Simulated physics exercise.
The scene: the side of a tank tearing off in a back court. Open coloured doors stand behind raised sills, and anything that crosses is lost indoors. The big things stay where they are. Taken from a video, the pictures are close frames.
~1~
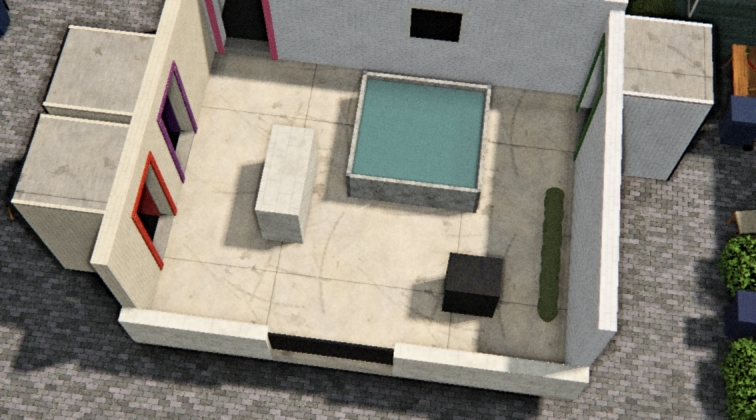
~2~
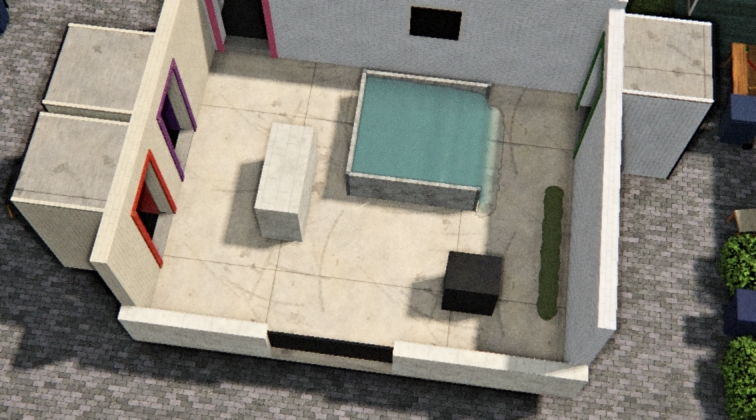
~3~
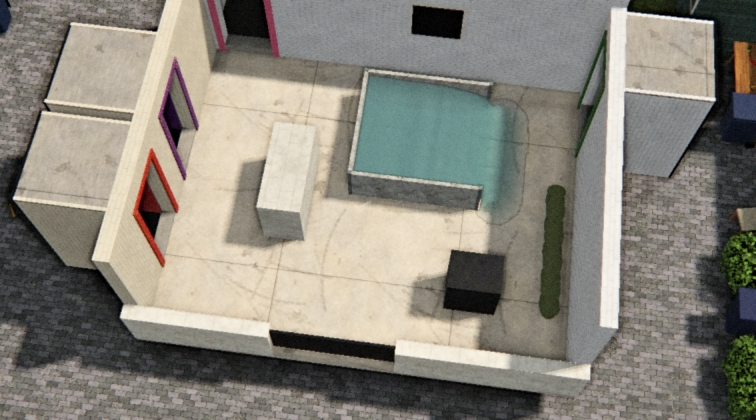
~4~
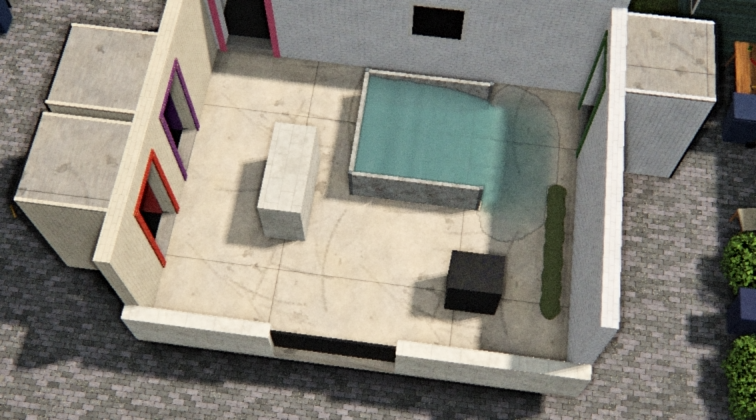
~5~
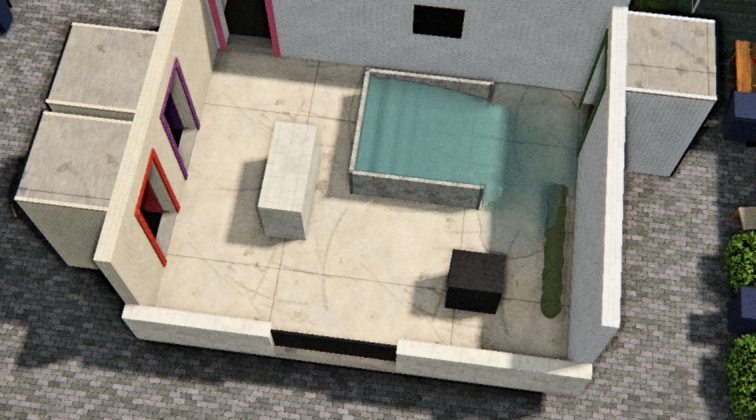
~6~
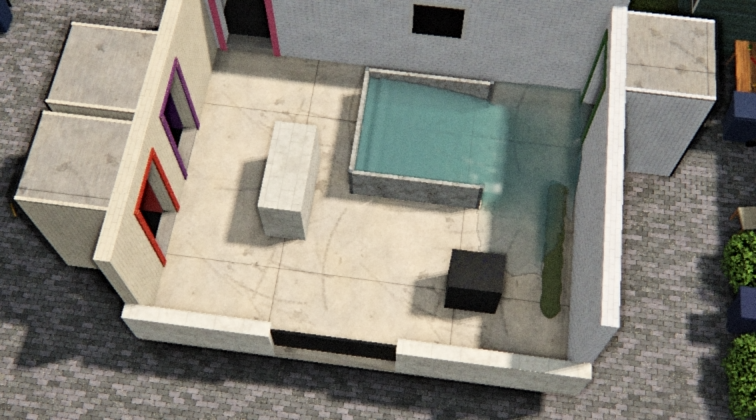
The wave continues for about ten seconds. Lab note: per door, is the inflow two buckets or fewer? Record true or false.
Purple door true; pink door true; red door false; green door false.
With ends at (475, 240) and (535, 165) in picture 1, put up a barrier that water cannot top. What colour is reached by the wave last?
It is the red one.
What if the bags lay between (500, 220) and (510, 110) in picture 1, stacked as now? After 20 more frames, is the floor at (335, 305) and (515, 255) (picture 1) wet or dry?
Taking them as asked, I'd say drenched and then drenched.
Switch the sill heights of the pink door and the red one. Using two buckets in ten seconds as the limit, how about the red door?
Briefly put, the red door misses the mark.
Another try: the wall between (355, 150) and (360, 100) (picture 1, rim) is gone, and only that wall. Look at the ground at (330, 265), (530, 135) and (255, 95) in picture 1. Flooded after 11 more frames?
Result, in sequence: Sodden, spared by the spill, sodden.
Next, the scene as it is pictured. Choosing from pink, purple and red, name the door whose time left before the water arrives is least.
Answer: The one in pink.
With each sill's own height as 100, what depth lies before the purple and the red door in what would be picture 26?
Near 0 and 0 per cent, in that order.
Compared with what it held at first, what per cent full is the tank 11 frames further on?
Close to 32 %.
A moment on, water covers 20 % of the floor; the purple door not reached, the pink door not reached, the red door not reached, the green door over two buckets in.
Next, water covers 30 % of the floor; the purple door not reached, the pink door not reached, the red door not reached, the green door far over two buckets in.
Then, water covers 50 % of the floor; the purple door not reached, the pink door not reached, the red door not reached, the green door far over two buckets in.
Later, water covers 90 % of the floor; the purple door wet at the sill, nothing in, the pink door wet at the sill, nothing in, the red door under two buckets in, the green door far over two buckets in.
In the end, water covers 95 % of the floor; the purple door wet at the sill, nothing in, the pink door wet at the sill, nothing in, the red door far over two buckets in, the green door far over two buckets in.
